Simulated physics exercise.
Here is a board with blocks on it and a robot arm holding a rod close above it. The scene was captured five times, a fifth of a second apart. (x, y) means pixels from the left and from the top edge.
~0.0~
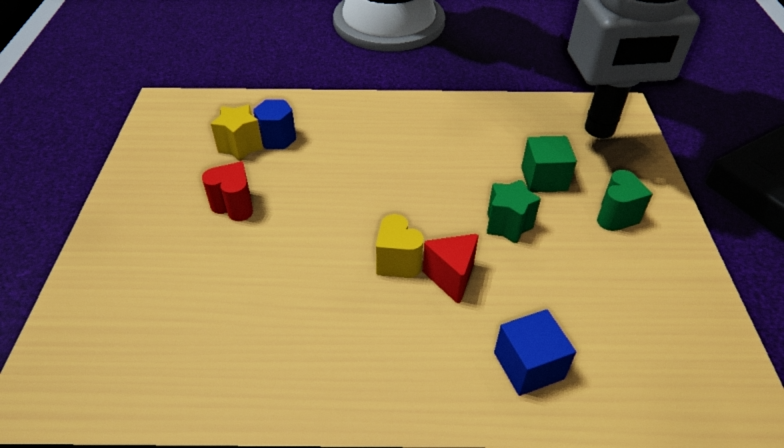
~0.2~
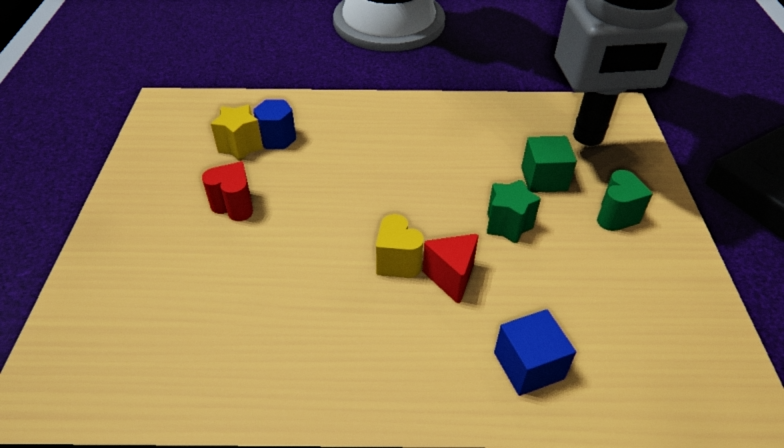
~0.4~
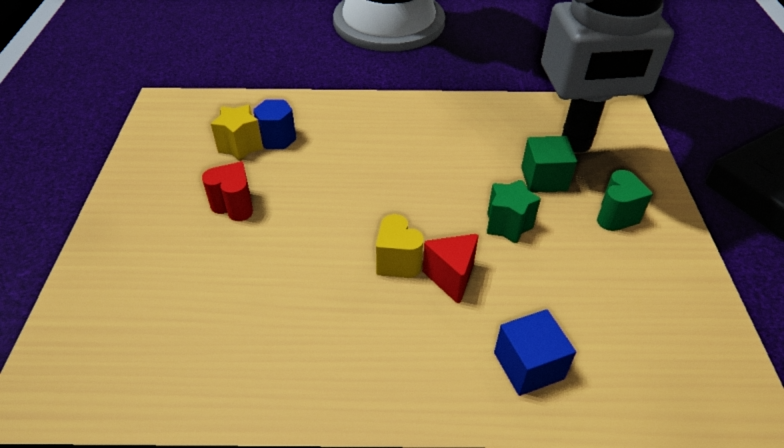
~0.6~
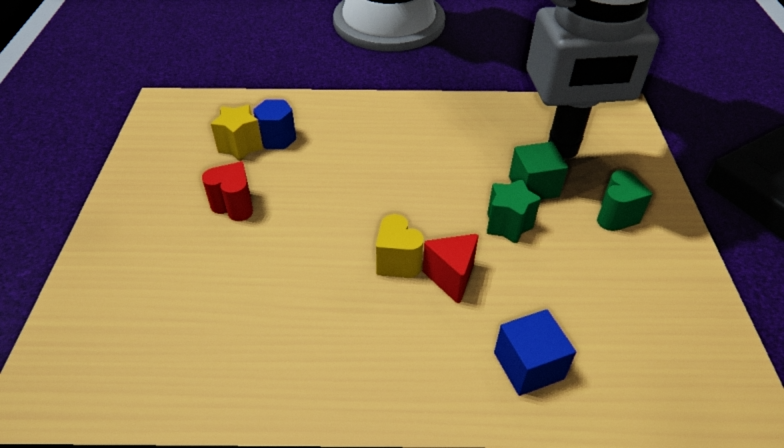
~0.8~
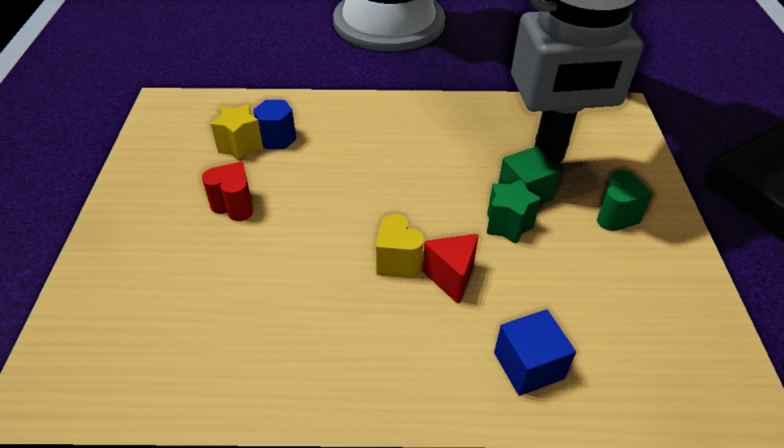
Robot arm moving its rod left and slightly nearer, nudging a green cube up against a green star on a wooden board.
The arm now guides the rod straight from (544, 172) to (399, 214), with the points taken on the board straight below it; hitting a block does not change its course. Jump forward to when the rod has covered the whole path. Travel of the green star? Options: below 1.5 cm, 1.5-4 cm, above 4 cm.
It is going to finish 1.5 to 4 cm from where it is now.
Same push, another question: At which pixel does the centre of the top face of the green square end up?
It will end up at (502, 187).
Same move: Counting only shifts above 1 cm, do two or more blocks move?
Yes, it checks out.
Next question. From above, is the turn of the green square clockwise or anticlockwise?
It goes round opposite to clock hands.
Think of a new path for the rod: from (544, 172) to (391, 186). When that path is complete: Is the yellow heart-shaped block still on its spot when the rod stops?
It seems so.
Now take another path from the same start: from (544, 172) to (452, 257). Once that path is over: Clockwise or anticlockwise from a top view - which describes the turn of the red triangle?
It rotates clockwise.
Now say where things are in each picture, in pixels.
The first picture shows rod tip at (599, 130); block tops, yellow heart-shaped block at (398, 233); green star at (514, 195); green square at (552, 149).
The second picture shows rod at (588, 137); blocks unchanged.
The third picture shows rod at (576, 144); blocks unchanged.
The fourth picture shows rod at (562, 150); green square at (541, 156).
The fifth picture shows rod at (549, 155); yellow heart-shaped block at (398, 233); green star at (514, 195); green square at (532, 163).
What follows on the original path. One third of the way, rod at (502, 169); green star at (511, 214); green square at (509, 182), turned 65° anticlockwise.
Two thirds of the way, rod at (452, 183); green star at (513, 220); green square at (502, 187), turned 85° anticlockwise.
At the end, rod at (400, 197); yellow heart-shaped block in place; green star at (513, 220); green square at (502, 187), turned 85° anticlockwise.
